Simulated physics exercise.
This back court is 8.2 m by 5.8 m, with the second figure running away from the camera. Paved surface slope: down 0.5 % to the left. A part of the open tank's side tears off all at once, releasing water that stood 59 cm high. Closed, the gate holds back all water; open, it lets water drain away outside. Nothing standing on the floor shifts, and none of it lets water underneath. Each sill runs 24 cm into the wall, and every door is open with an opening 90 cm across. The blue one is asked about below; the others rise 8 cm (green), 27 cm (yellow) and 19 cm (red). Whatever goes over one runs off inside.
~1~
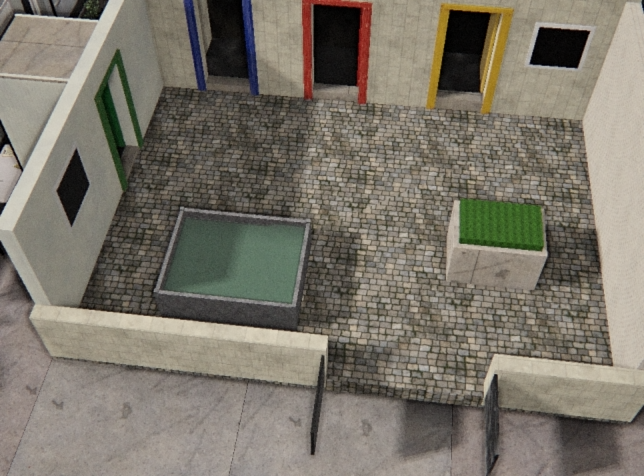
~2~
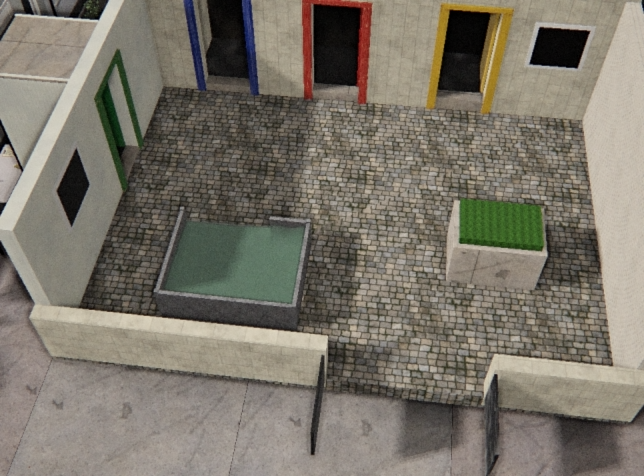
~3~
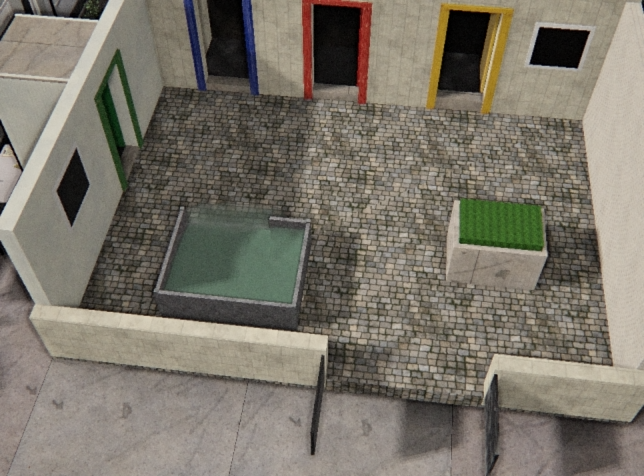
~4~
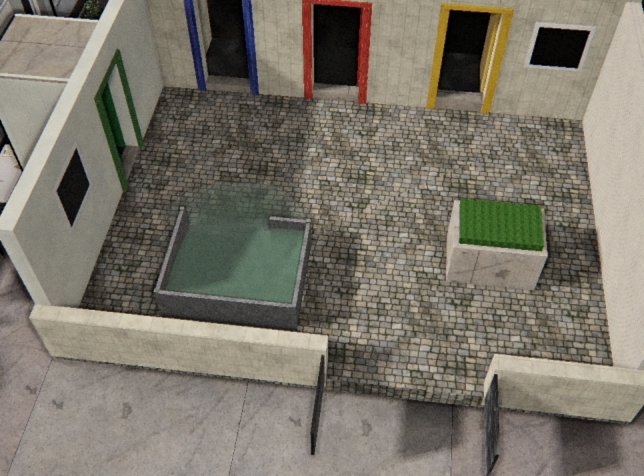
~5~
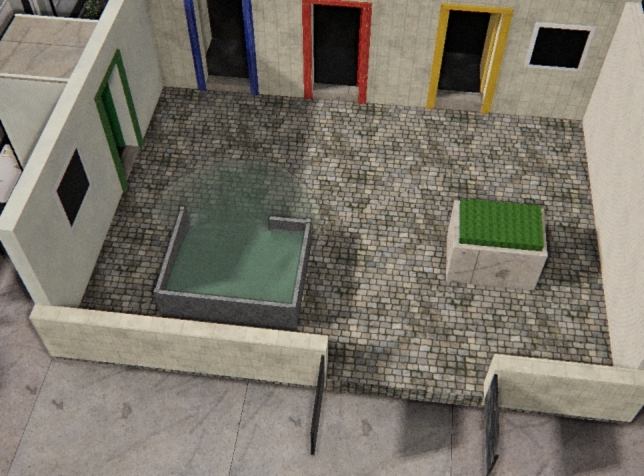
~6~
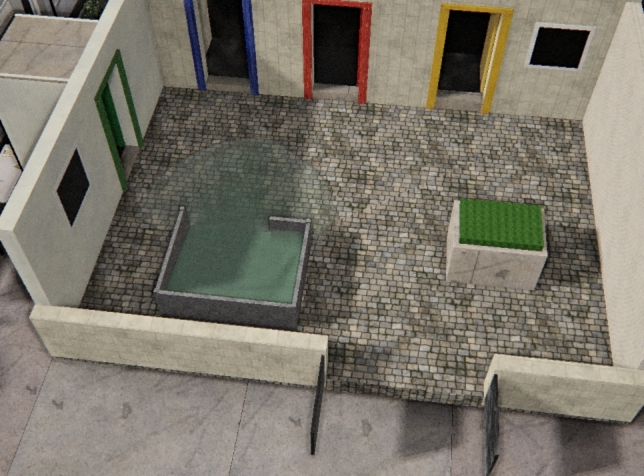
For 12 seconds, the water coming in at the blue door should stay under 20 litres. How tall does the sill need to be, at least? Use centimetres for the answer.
Close to 19 cm is just enough.
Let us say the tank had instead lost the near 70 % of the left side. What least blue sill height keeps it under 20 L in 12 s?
Then the minimum is about 11.0 cm.
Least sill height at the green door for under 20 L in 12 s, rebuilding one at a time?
The green one would have to be about 9.5 cm high.
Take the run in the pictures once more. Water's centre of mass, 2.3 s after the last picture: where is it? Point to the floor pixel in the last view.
My guess is close to (245, 170).
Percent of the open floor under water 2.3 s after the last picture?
35 %.
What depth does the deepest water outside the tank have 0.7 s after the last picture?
I'd estimate roughly 27 cm.
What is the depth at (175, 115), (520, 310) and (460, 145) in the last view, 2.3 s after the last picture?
The three readings, in order, are 22, 0 and 0 cm.
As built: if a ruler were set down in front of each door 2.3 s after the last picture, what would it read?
Lab note, depth in cm: Blue 23; green 10; yellow 4; red 15.
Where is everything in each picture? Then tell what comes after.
The first frame shows still water, 59 cm deep, in the open tank at (236, 258); the blue door at (224, 51) is dry.
In the second frame, the front is at a hidden place, 0.3 m from the gap on the far side; 0.3 m2 of floor is wet, 59 cm left at the back.
In the third frame, the front is at (257, 208), 0.8 m from the gap on the far side; 1.1 m2 of floor is wet, 59 cm left at the back.
In the fourth frame, the front is at (238, 185), 1.3 m from the gap on the far side; 2.2 m2 of floor is wet, 56 cm left at the back.
In the fifth frame, the gap is on the far side, the front 1.9 m out at (261, 162); the back of the open tank holds 52 cm.
In the sixth frame, the front is at (256, 140), 2.4 m from the gap on the far side; 5.1 m2 of floor is wet, 51 cm left at the back; 1.5 m in a straight line remain to the blue door at (224, 51).
Then, 0.7 s after the last picture water covers 25 % of the floor, deepest (27 cm) near (217, 228); 21 cm at the blue door, 0 litres in over its 17 cm sill.
Then, 2.3 s after the last picture water covers 35 % of the floor, deepest (27 cm) near (159, 125); 23 cm at the blue door, 28 litres in over its 17 cm sill.
Then, 11.3 s after the last picture water covers 95 % of the floor, deepest (7 cm) near (586, 392); 4 cm at the blue door, 38 litres in over its 17 cm sill.
At the blue door as built, the water peaked near 25 cm, 1.3 s after the last picture.
With a sill of 16.5 cm, 43 litres would have come in within the 12 s; with 22 cm, 7 litres. So under 20 litres takes about 19 cm.
